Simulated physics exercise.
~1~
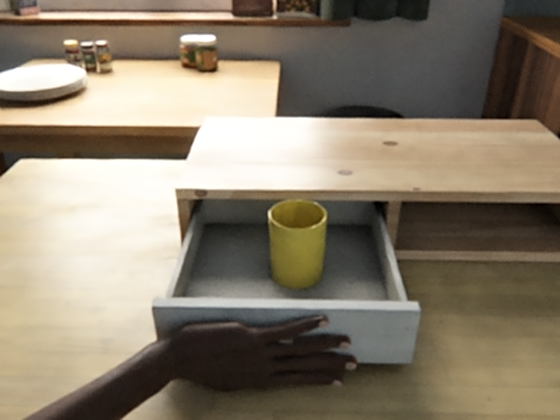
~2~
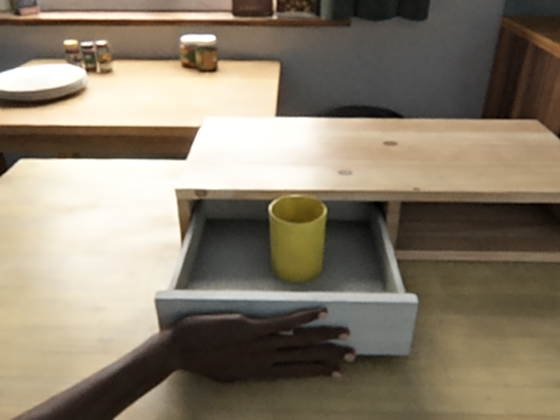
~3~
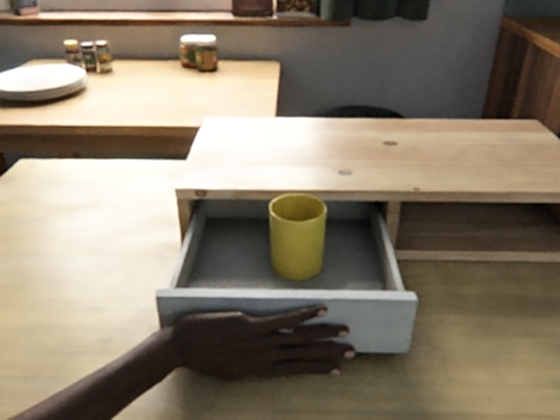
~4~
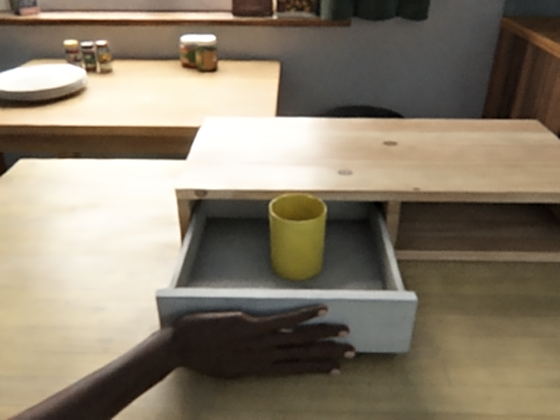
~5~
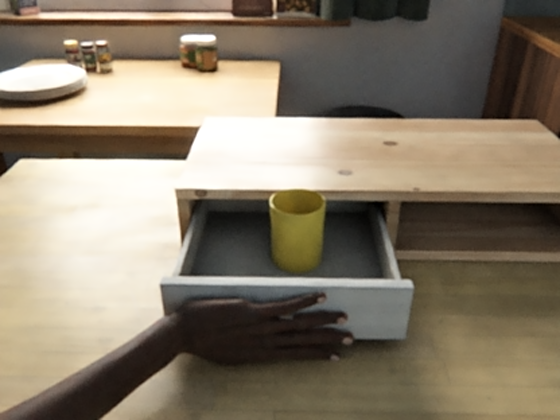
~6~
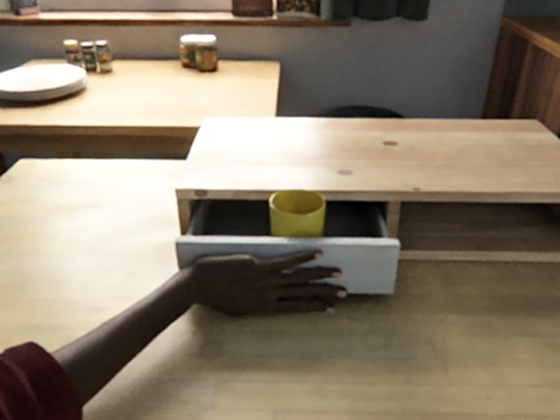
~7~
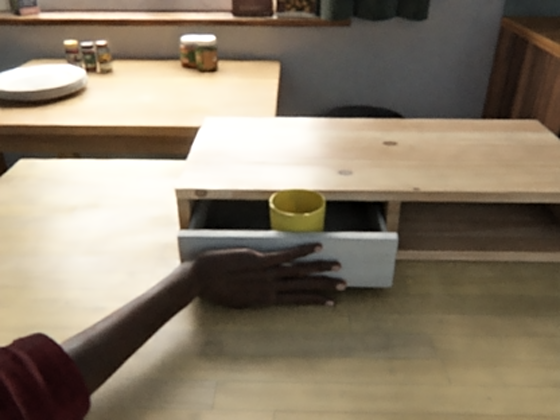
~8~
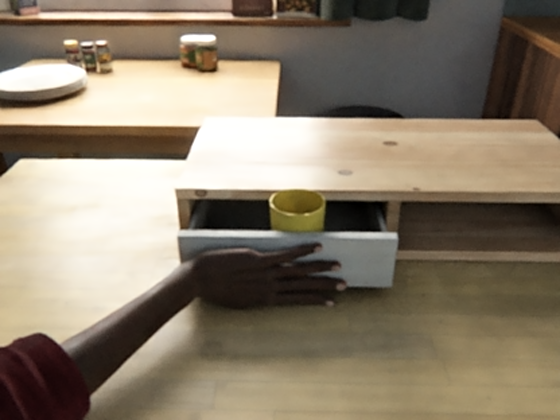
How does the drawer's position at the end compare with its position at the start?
At the start the drawer is pulled well out of the wooden unit, while at the end it sits much farther in but is still partly open.
